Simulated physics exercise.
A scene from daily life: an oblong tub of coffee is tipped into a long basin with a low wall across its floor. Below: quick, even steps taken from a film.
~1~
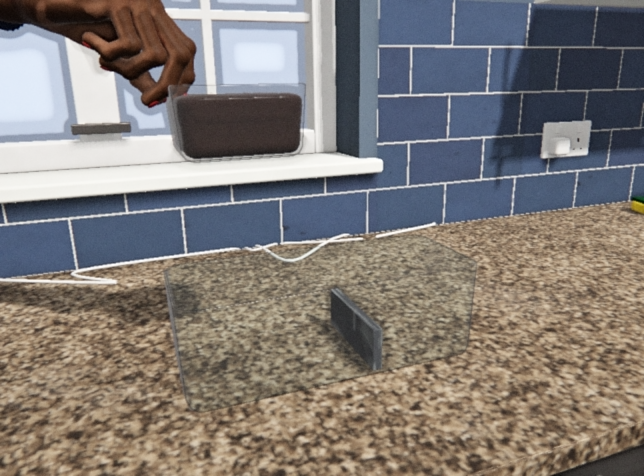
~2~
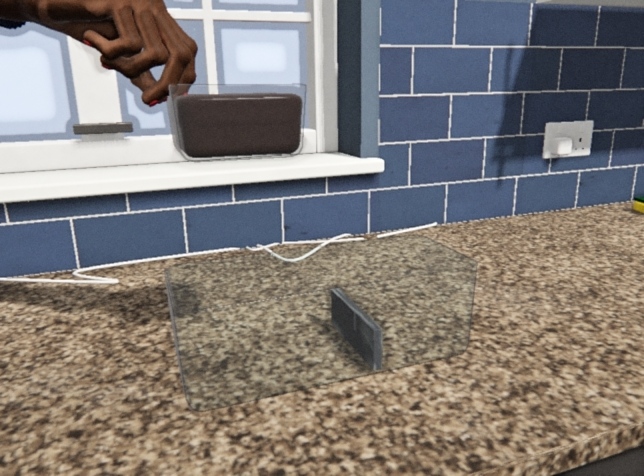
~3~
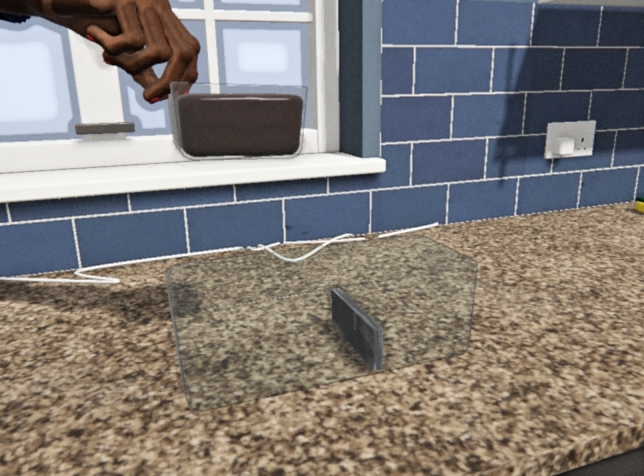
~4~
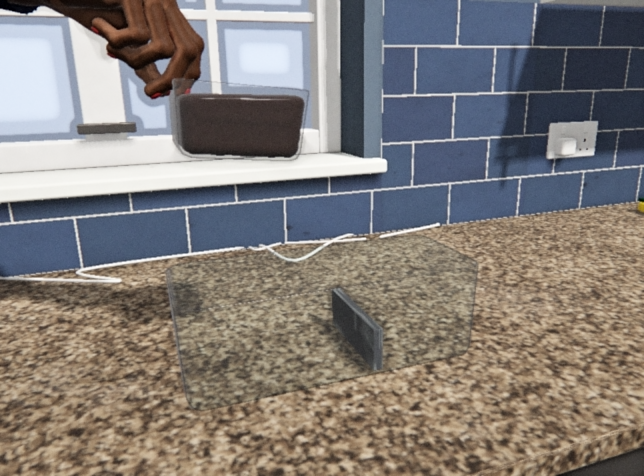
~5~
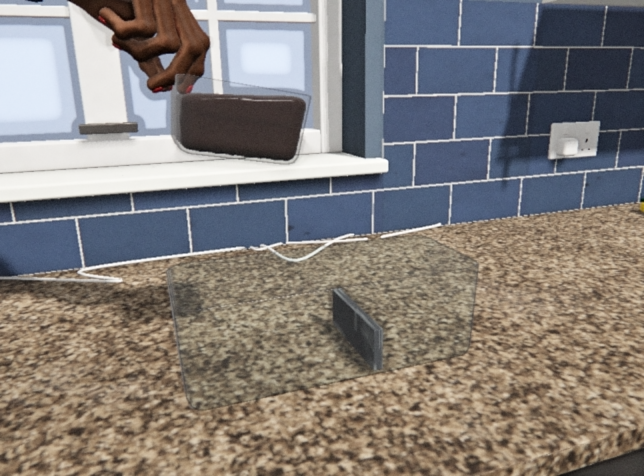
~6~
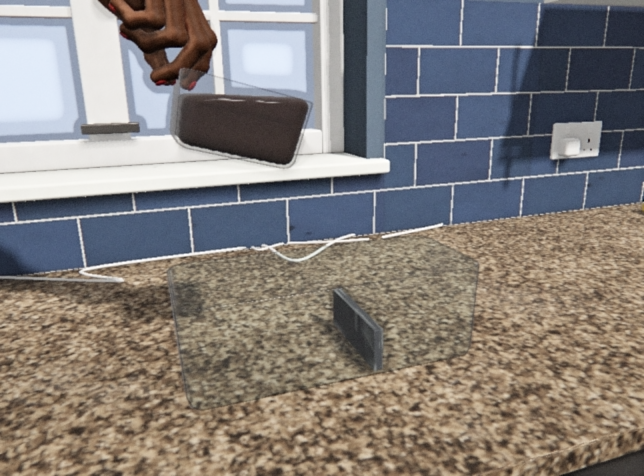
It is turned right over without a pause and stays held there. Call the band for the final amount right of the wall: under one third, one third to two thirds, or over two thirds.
Band: One third to two thirds.
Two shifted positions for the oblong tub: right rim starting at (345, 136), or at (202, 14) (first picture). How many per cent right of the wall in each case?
The first start gives some 80 %, the second some 5 %.
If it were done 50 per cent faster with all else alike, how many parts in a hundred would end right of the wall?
About 35 %.
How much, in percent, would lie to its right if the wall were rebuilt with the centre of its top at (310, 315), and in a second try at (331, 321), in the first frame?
First try: Roughly 80 per cent; second try: 70 per cent.
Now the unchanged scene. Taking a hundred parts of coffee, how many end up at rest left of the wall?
About 45 per cent.
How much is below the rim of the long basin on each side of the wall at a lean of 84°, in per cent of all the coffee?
Left part 5 %; right part 15 %.
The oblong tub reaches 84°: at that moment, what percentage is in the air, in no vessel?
Near 50 parts in a hundred.
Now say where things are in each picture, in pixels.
In the first frame, it leans 0°; its right rim is at (292, 86); the coffee meets the walls at (170, 99) and (288, 96); the long basin's rim runs from (169, 289) to (448, 249); the wall's top is at (354, 308).
In the second frame, it leans 1°; its right rim is at (292, 87); the coffee meets the walls at (171, 98) and (288, 96).
In the third frame, it leans 3°; its right rim is at (294, 89); the coffee meets the walls at (172, 97) and (290, 97).
In the fourth frame, it leans 6°; its right rim is at (295, 93); the coffee meets the walls at (175, 97) and (291, 98).
In the fifth frame, it leans 10°; its right rim is at (297, 98); the coffee meets the walls at (176, 97) and (293, 99).
In the sixth frame, it leans 15°; its right rim is at (299, 104); the coffee meets the walls at (179, 98) and (296, 101).
A moment on, the oblong tub is tipped on its side and 31 per cent is still to pour, 3 is left of the wall and 15 right of it.
Next, the oblong tub is tipped right over and 2 per cent is still to pour, 35 is left of the wall and 53 right of it.
Then the oblong tub is tipped right over and 0 per cent is still to pour, 44 is left of the wall and 52 right of it.
Later the oblong tub is tipped right over and 0 per cent is still to pour, 44 is left of the wall and 52 right of it.
In the end 44 per cent lies left of the wall, 52 right of it and 4 outside.
